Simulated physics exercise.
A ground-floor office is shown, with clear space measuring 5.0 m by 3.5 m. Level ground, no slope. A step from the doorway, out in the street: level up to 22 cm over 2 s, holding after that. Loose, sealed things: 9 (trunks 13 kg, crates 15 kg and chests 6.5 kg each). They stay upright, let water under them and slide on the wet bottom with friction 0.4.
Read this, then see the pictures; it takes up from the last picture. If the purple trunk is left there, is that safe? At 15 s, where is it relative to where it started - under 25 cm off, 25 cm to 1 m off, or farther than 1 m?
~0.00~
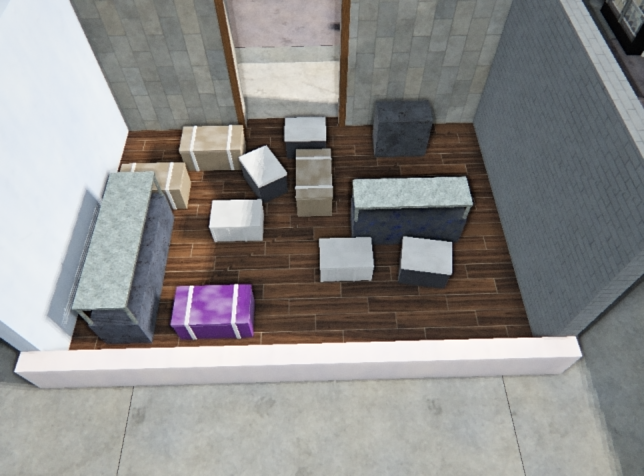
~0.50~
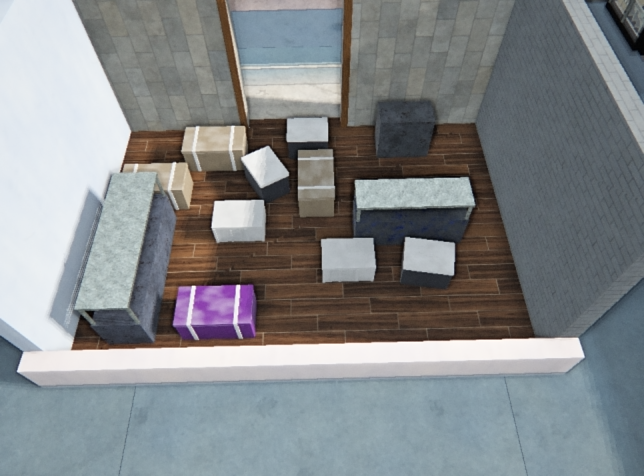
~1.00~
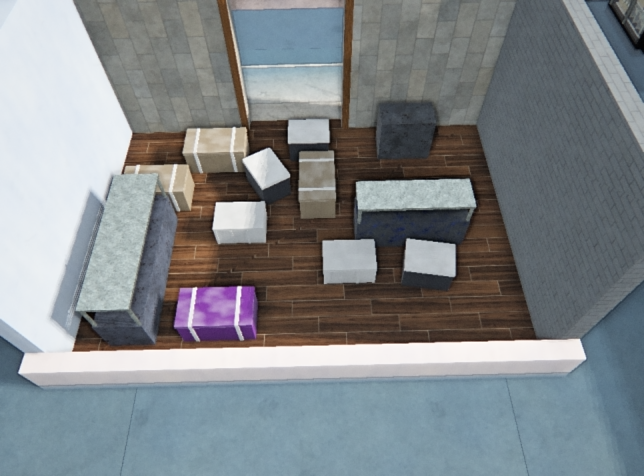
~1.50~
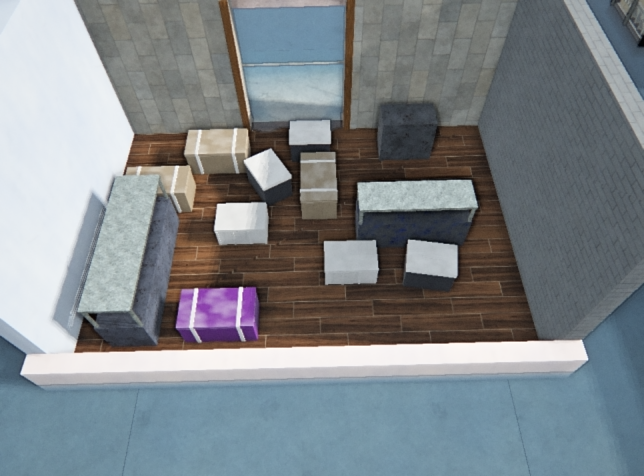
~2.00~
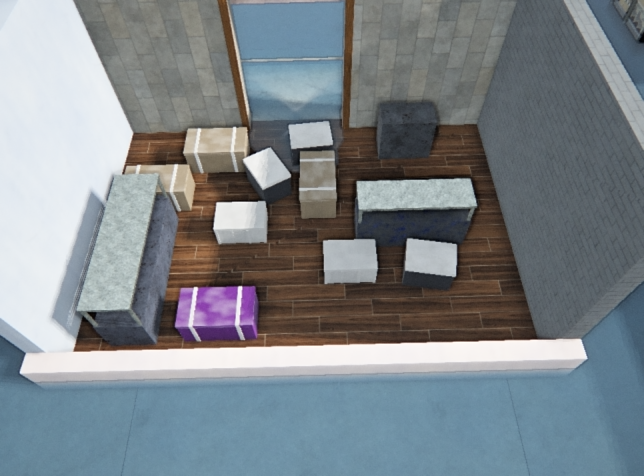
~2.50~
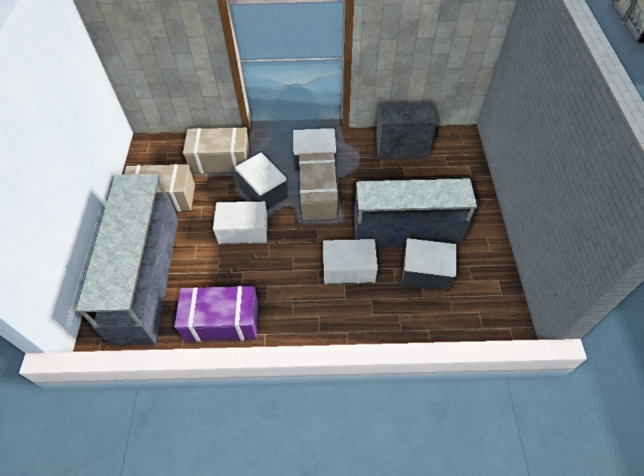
My guess is it creeps a short stretch.
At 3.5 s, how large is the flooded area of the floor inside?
I'd estimate close to 6.5 m2.
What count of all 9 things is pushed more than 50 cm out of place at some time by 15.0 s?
Answer: 8.
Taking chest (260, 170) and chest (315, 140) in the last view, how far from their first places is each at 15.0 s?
Net displacement, in order: 150 cm; 200 cm.
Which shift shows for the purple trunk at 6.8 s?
30 cm, give or take.
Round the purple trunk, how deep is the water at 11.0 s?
About 12 cm.
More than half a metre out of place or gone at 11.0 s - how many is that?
Answer: 6.
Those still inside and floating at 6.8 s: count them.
At that moment it comes to 5.
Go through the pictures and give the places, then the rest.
The purple trunk at (212, 304) rests on the ground; 0.0 m2 under water; 0 of 9 have shifted, in the first frame.
The purple trunk at (214, 305), on the bottom; 0.0 m2 under water; 0 of 9 have shifted, in the second frame.
The purple trunk at (215, 306) rests on the ground; 0.0 m2 under water; 0 of 9 have shifted, in the third frame.
The purple trunk at (217, 307) rests on the ground; water covers 0.0 m2; 0 of 9 have shifted, in the fourth frame.
The purple trunk at (216, 306) rests on the ground; 0.7 m2 under water; 1 of 9 have shifted, in the fifth frame.
The purple trunk at (216, 306) rests on the ground; water covers 1.5 m2; 2 of 9 have shifted, in the sixth frame.
After 3.5 s the purple trunk is near (216, 306), 0.0 m from its start, aground; 2 afloat.
After 6.8 s the purple trunk is near (199, 324), 0.3 m from its start, afloat; 5 afloat.
After 11.0 s the purple trunk is near (181, 327), 0.4 m from its start, afloat; 9 afloat.
After 15.0 s the purple trunk is near (180, 325), 0.4 m from its start, afloat; 9 afloat.
